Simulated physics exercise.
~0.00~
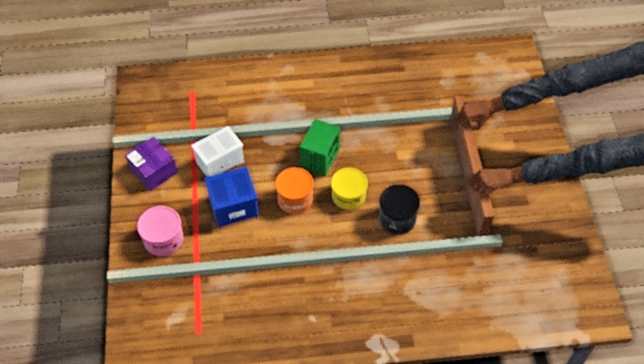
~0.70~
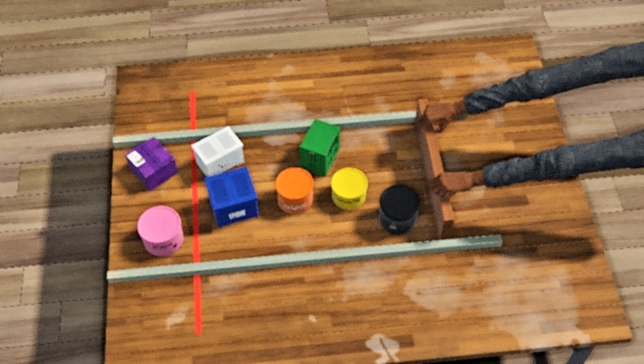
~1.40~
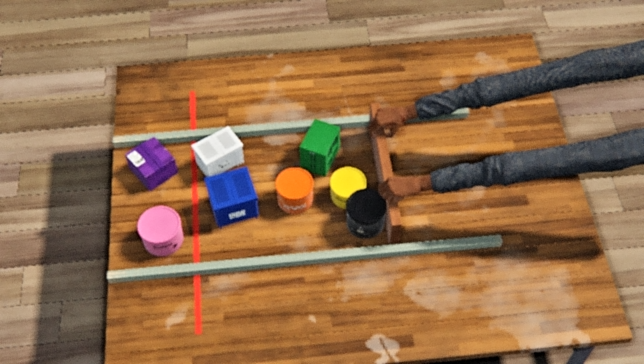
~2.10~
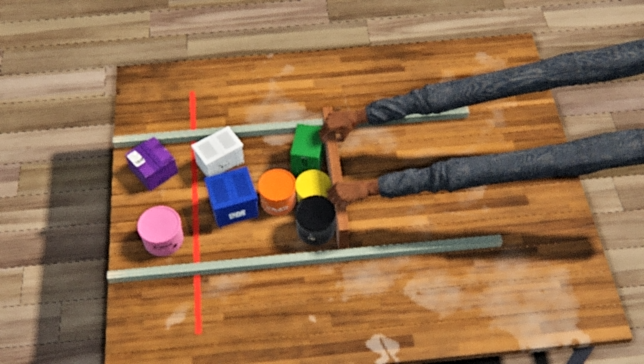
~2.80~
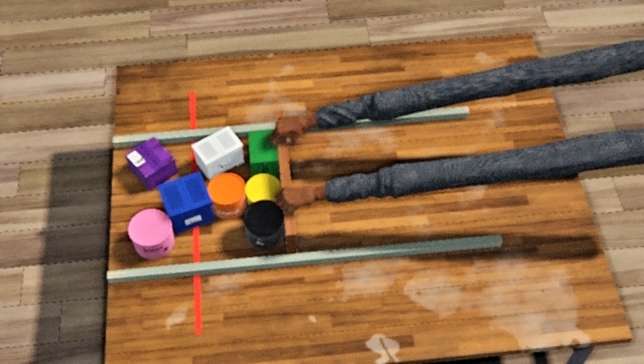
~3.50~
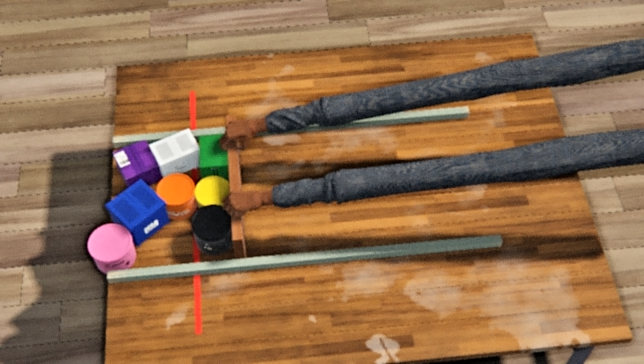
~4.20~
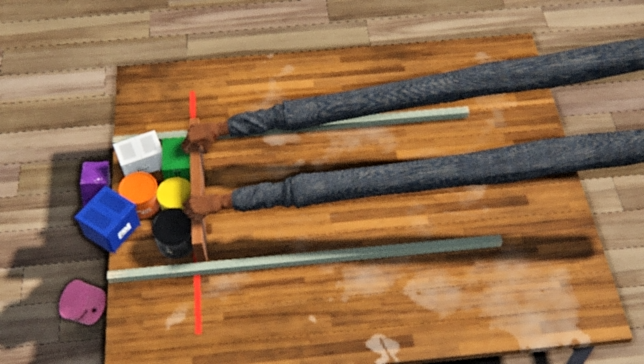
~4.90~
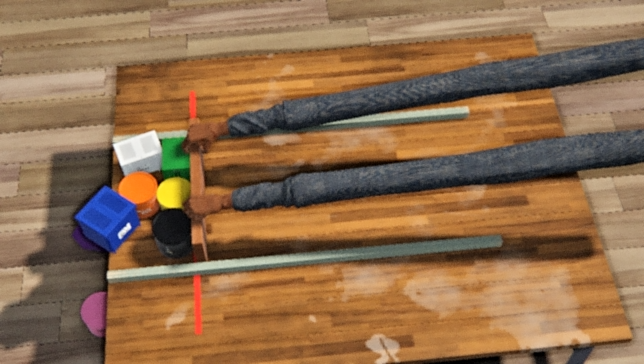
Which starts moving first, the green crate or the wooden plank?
The wooden plank starts moving first. The green crate stays still until later, when it begins sliding left as the plank reaches it.
